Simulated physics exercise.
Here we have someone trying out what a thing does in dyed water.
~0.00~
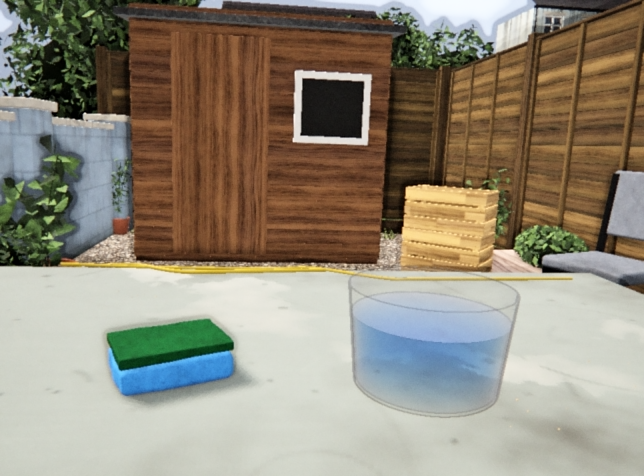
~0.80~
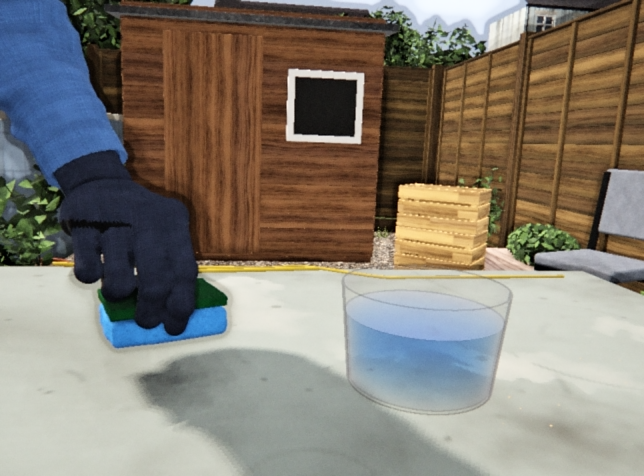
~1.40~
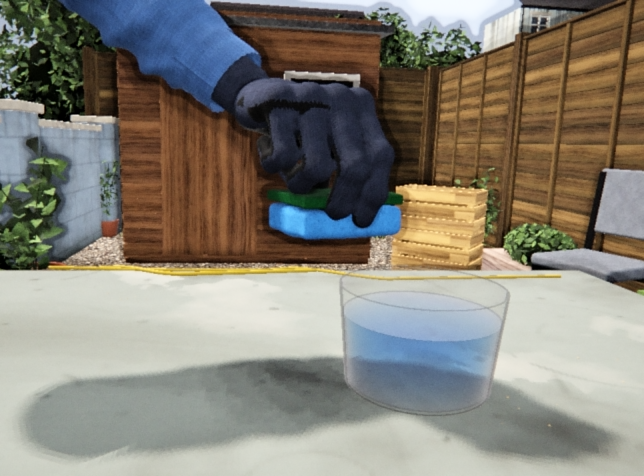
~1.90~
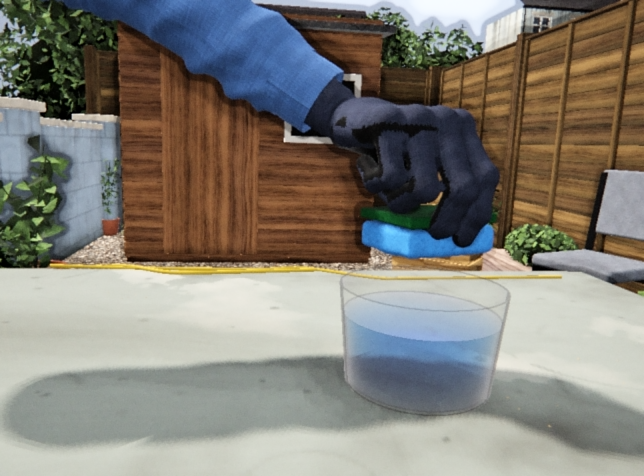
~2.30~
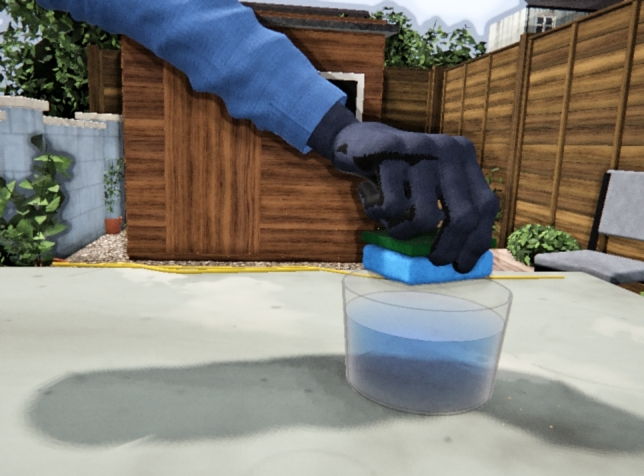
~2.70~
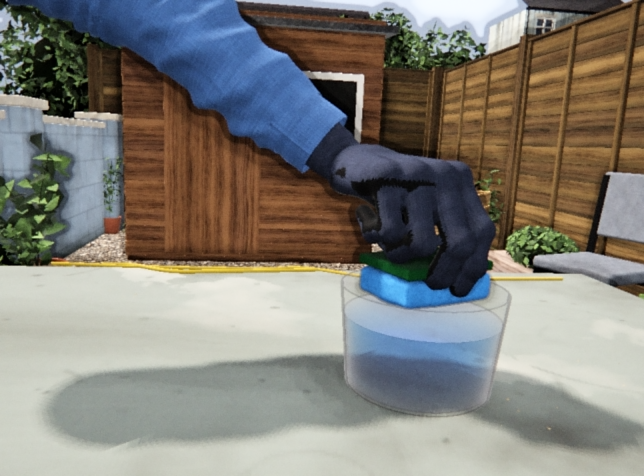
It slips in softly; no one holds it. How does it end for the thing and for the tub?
What you'd see is that the thing keeps afloat while the tub holds everything.
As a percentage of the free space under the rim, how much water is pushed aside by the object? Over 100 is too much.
That's roughly 10 percent.
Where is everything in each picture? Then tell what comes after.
In the first frame, the sponge lies on the top at (170, 355); tub (428, 333) about two thirds full.
In the second frame, a hand picks up the sponge at (162, 312); tub about two thirds full, surface at (423, 313).
In the third frame, the sponge is carried over at (334, 212); tub (419, 332) about two thirds full.
In the fourth frame, the sponge is above the tub at (427, 231); tub about two thirds full, surface at (421, 314).
In the fifth frame, the sponge comes down at (427, 255); tub (421, 332) about two thirds full.
In the sixth frame, the sponge is just over the surface at (425, 276); tub about two thirds full, surface at (421, 315).
After 3.0 s, the sponge enters the dyed water; the tub is about two thirds full.
After 3.4 s, the sponge comes up again; the tub is about three quarters full.
After 5.0 s, the sponge floats; the tub is about three quarters full; nothing is spilt.
